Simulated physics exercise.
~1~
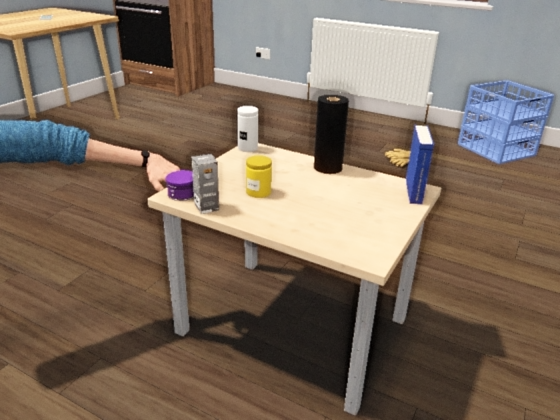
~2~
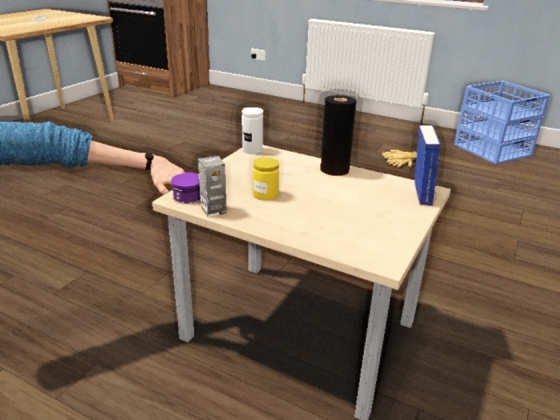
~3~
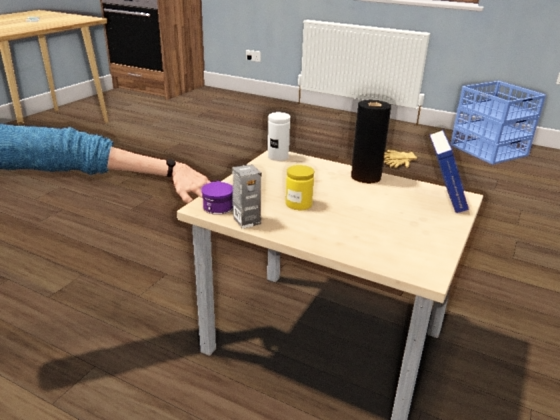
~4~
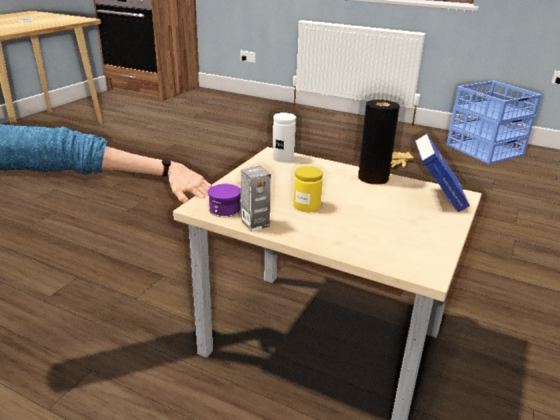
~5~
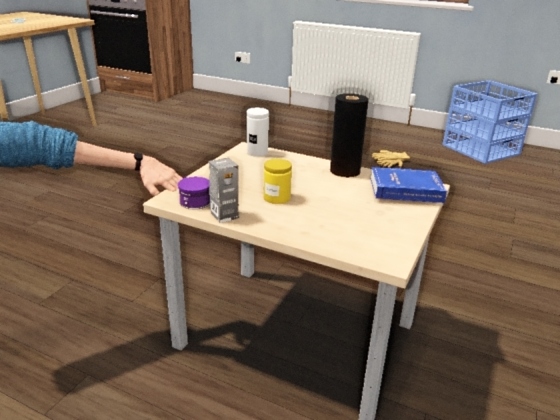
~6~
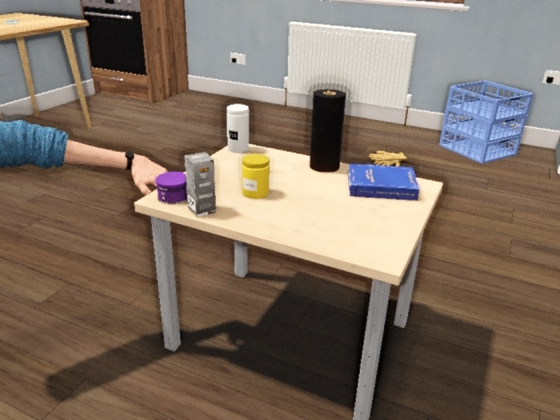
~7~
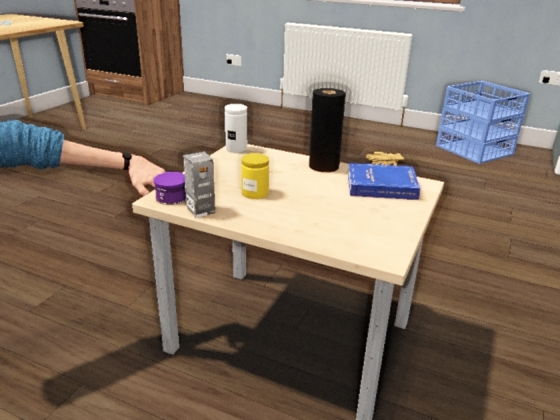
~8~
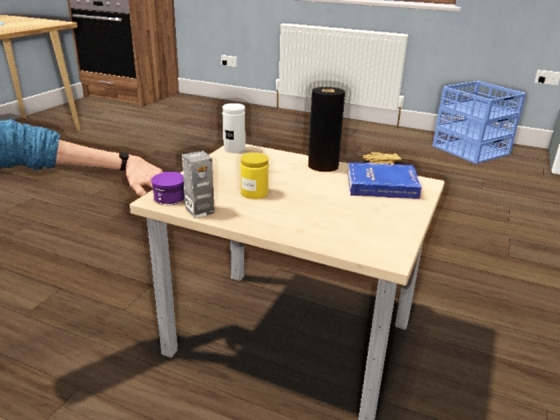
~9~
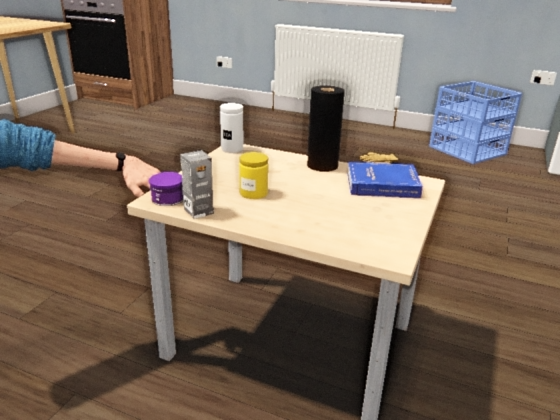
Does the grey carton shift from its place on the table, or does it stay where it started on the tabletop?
The grey carton stays where it started on the tabletop, still upright beside the purple tub.
